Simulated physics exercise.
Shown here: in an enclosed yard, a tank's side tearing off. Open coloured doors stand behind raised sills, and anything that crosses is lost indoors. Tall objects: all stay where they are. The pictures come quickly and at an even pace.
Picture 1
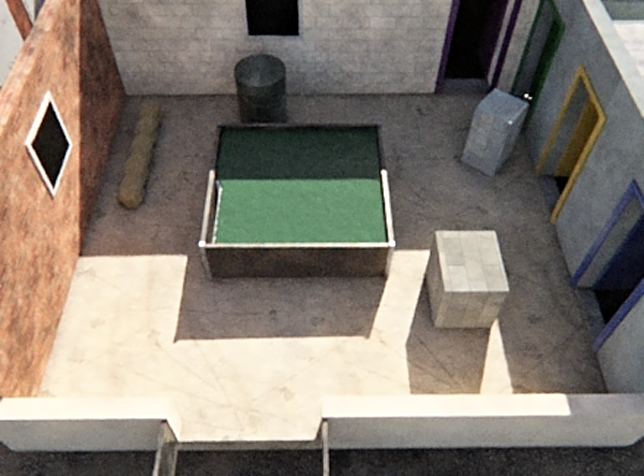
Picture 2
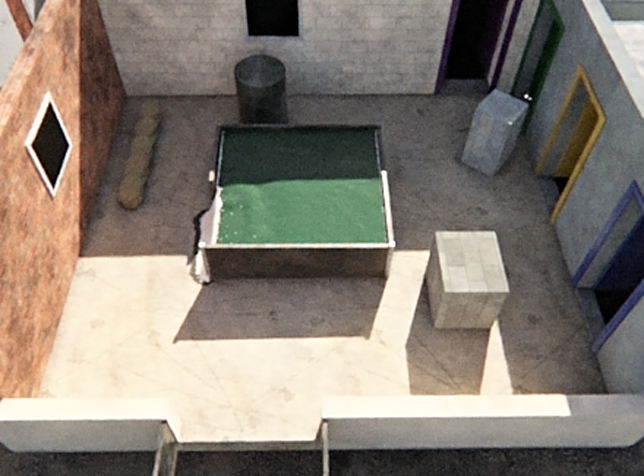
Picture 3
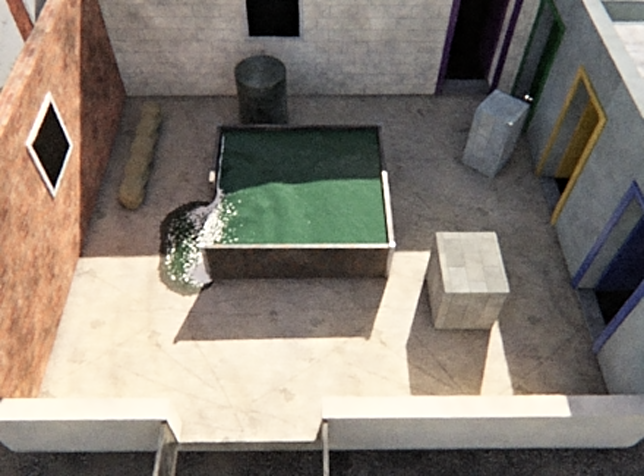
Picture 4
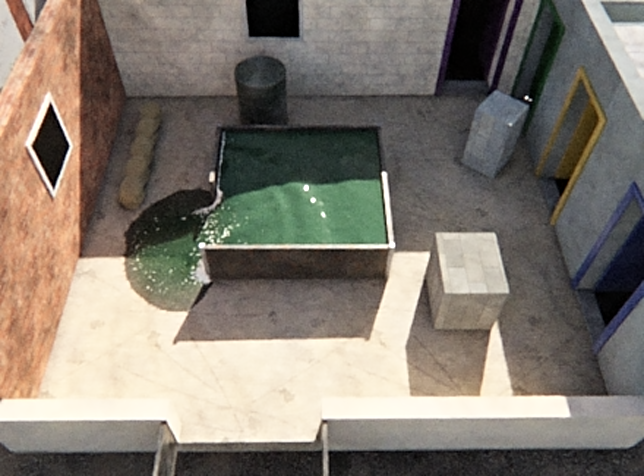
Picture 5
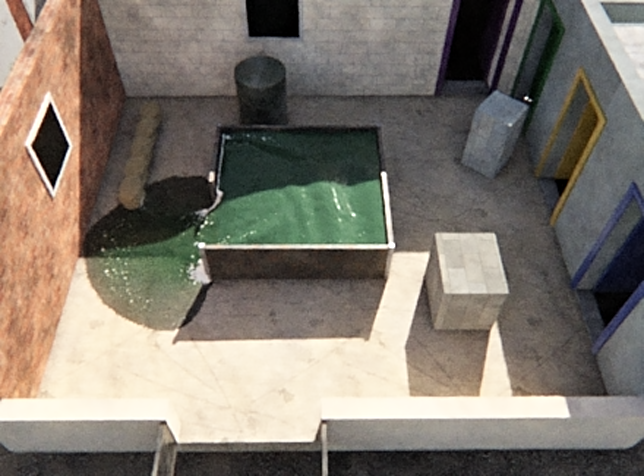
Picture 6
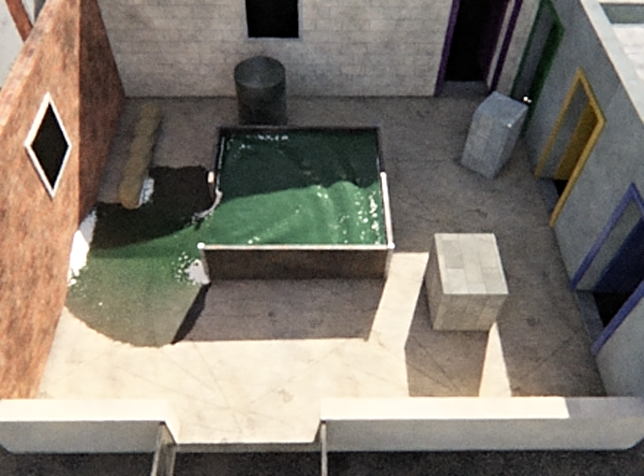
Green water bursting through the torn left side of an open tank, spreading across the yard floor to the brick wall.
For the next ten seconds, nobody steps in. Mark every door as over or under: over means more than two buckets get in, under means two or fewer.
Purple door - under; blue door - over; green door - over; yellow door - under.
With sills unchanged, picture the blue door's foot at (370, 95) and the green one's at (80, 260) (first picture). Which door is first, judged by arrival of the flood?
The one in green.
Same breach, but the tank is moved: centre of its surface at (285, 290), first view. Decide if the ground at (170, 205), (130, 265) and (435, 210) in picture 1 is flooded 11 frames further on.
Log: Flood; flood; no flood.
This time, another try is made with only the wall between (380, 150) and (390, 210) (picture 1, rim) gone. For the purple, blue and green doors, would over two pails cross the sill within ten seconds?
The purple remains below, the blue exceeds the limit, the green exceeds the limit.
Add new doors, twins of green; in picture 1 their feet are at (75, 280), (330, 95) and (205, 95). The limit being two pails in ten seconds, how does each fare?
Well, the first is above the limit, the next is below the limit, and the last is above the limit.
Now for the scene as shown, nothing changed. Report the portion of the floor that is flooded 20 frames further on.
Roughly 45 per cent.
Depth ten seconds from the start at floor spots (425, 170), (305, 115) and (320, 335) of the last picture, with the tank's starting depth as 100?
First spot roughly 10 %, second 6 %, third 8 %.
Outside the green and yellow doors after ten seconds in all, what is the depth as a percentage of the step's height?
First 290 percent, then 130 percent.
A moment on, water covers 20 % of the floor; the purple door not reached, the blue door not reached, the green door not reached, the yellow door not reached.
Next, water covers 25 % of the floor; the purple door not reached, the blue door not reached, the green door not reached, the yellow door not reached.
Then, water covers 45 % of the floor; the purple door not reached, the blue door not reached, the green door not reached, the yellow door not reached.
Later, water covers 80 % of the floor; the purple door wet at the sill, nothing in, the blue door under two buckets in, the green door not reached, the yellow door not reached.
In the end, water covers 95 % of the floor; the purple door wet at the sill, nothing in, the blue door over two buckets in, the green door over two buckets in, the yellow door under two buckets in.
